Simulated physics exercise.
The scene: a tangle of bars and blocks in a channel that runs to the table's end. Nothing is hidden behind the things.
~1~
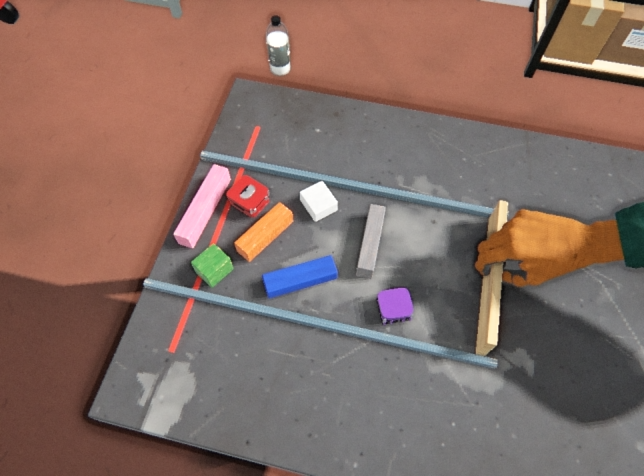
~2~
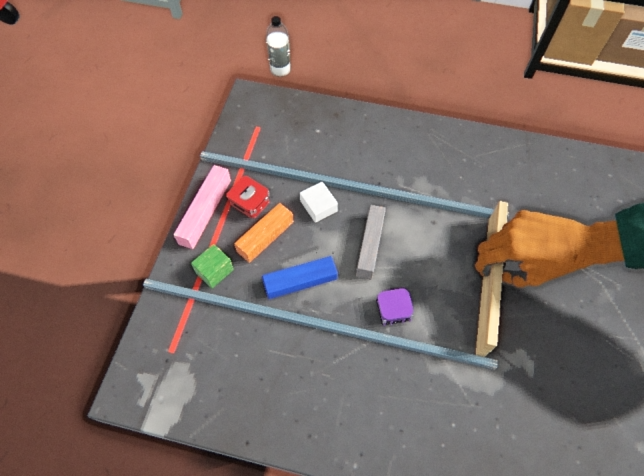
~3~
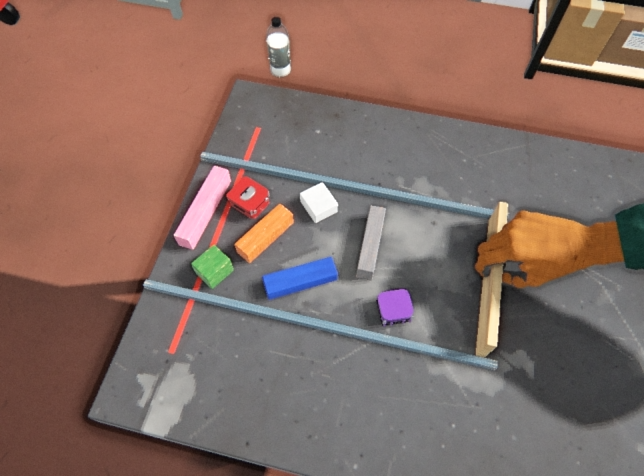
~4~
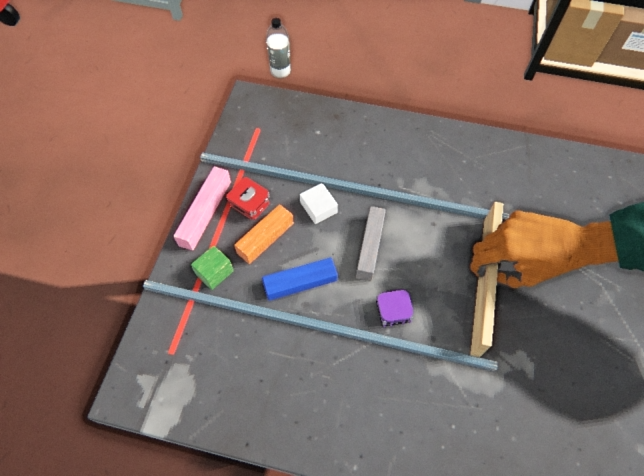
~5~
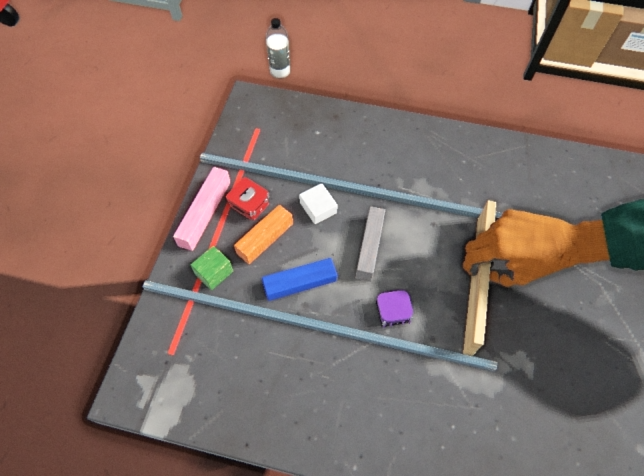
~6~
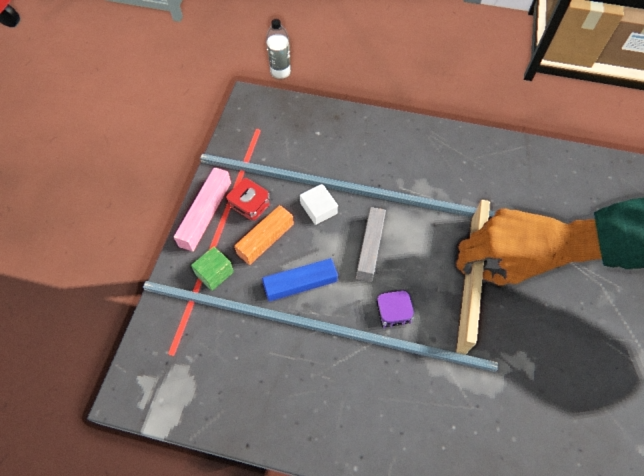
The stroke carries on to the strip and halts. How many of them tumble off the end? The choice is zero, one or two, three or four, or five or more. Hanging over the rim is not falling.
The number that fall off is three or four.
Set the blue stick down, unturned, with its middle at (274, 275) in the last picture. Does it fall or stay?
The blue stick remains up.
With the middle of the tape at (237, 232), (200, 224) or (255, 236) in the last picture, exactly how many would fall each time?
Down on the floor: 1, 5 and 0.
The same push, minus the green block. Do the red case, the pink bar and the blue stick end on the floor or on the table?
The red case is lost, the pink bar comes down, the blue stick remains up.
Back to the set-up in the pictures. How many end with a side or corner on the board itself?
In contact: 2.
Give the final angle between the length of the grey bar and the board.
Near 0 degrees.
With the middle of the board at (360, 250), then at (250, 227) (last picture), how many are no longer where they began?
The counts are 3 and 8.
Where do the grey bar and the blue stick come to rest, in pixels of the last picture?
About (216, 211), and the other about (173, 242).
A little later, none off yet; pink bar at rest near (204, 209); green block at rest near (213, 269); red case at rest near (249, 201).
Next, none off yet; pink bar shifted a little near (182, 203); green block shifted about its own width near (178, 253); red case shifted about its own width near (212, 189).
When it is over, the number that fall off is three or four; down, red case, green block and pink bar.
